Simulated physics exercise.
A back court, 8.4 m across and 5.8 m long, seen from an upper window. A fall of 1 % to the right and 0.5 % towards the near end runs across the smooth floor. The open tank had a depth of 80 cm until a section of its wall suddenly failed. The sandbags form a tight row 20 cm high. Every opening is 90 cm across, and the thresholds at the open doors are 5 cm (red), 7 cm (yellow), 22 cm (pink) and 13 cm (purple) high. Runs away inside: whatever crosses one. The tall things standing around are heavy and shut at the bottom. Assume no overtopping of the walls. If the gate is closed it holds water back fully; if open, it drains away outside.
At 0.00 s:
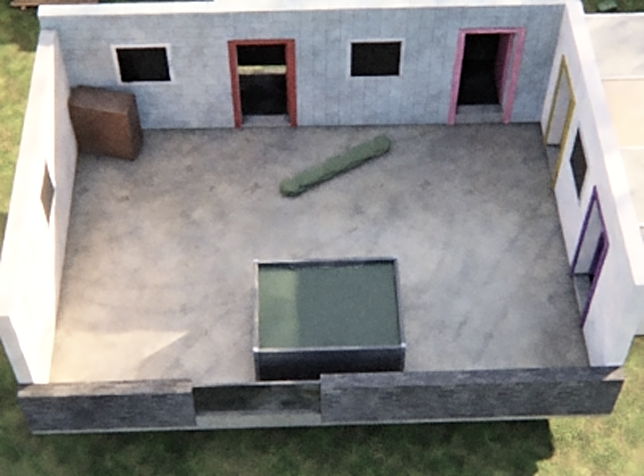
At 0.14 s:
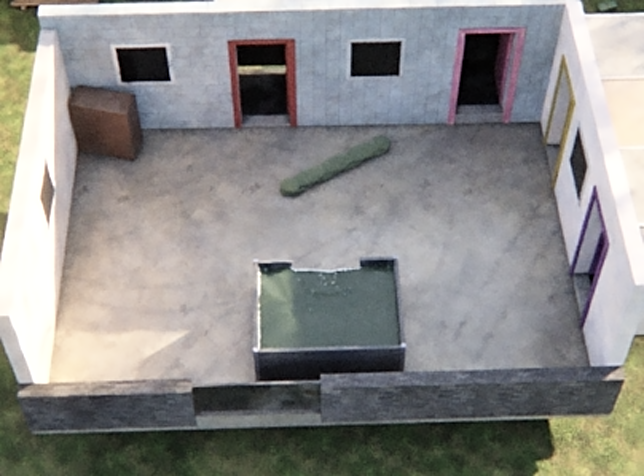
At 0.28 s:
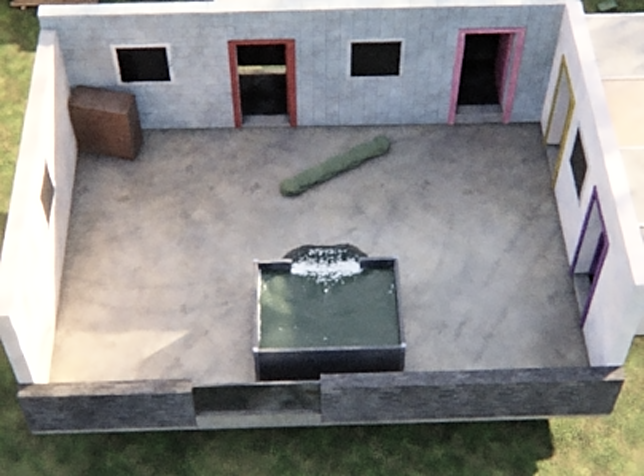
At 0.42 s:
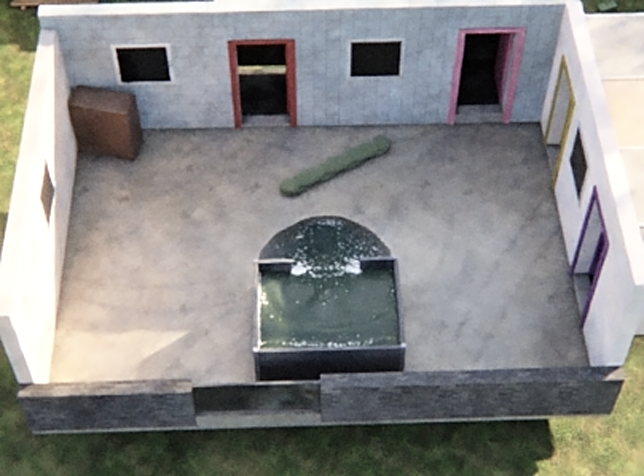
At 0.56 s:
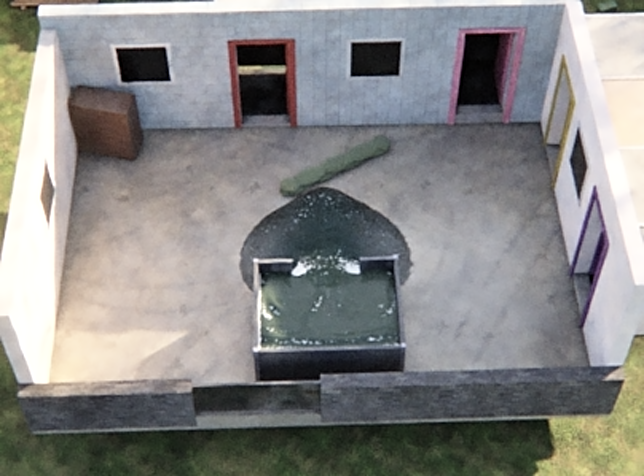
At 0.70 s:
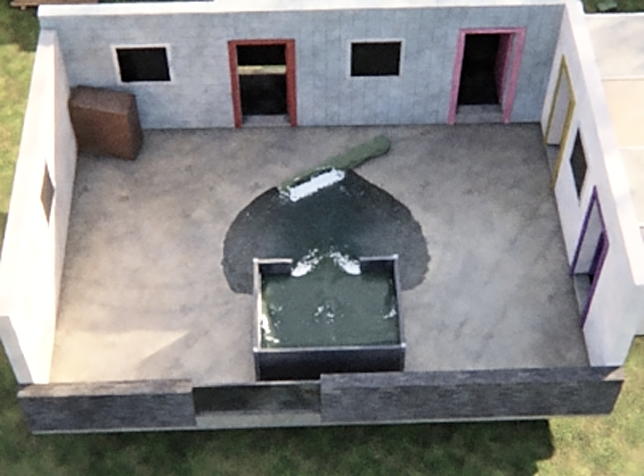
In a walled courtyard seen from above, the far side of an open tank gives way and water pours through the gap, spreading across the floor in a widening dark pool and splashing white against a long green hedge.
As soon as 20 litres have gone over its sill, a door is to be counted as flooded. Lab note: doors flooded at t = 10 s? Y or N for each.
Red door Y, yellow door Y, pink door N, purple door N.
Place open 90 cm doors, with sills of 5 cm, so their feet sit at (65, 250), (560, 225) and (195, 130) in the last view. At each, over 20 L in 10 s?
Per doorway, in order: Insufficient / sufficient / sufficient.
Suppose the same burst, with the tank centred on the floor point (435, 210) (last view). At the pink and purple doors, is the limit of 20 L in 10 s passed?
Well, pink ends up beyond the mark and purple ends up inside the mark.
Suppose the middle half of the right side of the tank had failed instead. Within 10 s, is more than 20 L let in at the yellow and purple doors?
Versus the limit - yellow: Exceeded, purple: Exceeded.
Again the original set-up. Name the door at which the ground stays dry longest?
The purple door.
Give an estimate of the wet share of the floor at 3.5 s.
Around 45 per cent wet.
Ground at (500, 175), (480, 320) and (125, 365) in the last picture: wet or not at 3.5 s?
Submerged, untouched, untouched.
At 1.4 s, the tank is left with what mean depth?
49 cm.
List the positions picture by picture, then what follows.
The open tank at (328, 306) is whole and still, 80 cm deep, in the first picture.
Water pours out on the open tank's far side and has run 0.6 m, to a hidden place; typically 12 cm deep outside, 80 cm at the open tank's back, in the second picture.
Water pours out on the open tank's far side and has run 1.0 m, to (355, 252); typically 13 cm deep outside, 79 cm at the open tank's back, in the third picture.
The front is at (339, 221), 1.5 m from the gap on the open tank's far side; 2.4 m2 of floor is under water; 72 cm left at the back of the open tank, in the fourth picture.
Water pours out on the open tank's far side and has run 2.2 m, to (331, 192); typically 6 cm deep outside, 67 cm at the open tank's back, in the fifth picture.
Water pours out on the open tank's far side and has run 2.6 m, to (347, 173); typically 5 cm deep outside, 71 cm at the open tank's back, in the sixth picture.
After 1.4 s water covers 30 % of the floor and is deepest (40 cm) near (325, 284); red door not reached, yellow door not reached, pink door not reached, purple door not reached.
After 2.2 s water covers 45 % of the floor and is deepest (30 cm) near (340, 176); red door 12 cm at the sill, 13 L in, yellow door not reached, pink door 22 cm at the sill, 0 L in, purple door not reached.
After 3.5 s water covers 45 % of the floor and is deepest (30 cm) near (535, 135); red door 8 cm at the sill, 38 L in, yellow door 22 cm at the sill, 54 L in, pink door 17 cm at the sill, 0 L in, purple door 2 cm at the sill, 0 L in.
After 6.0 s water covers 75 % of the floor and is deepest (18 cm) near (542, 172); red door 6 cm at the sill, 49 L in, yellow door 18 cm at the sill, 250 L in, pink door 11 cm at the sill, 1 L in, purple door 4 cm at the sill, 0 L in.
After 10.0 s water covers 95 % of the floor and is deepest (12 cm) near (294, 400); red door 4 cm at the sill, 53 L in, yellow door 7 cm at the sill, 354 L in, pink door 5 cm at the sill, 1 L in, purple door 5 cm at the sill, 0 L in.
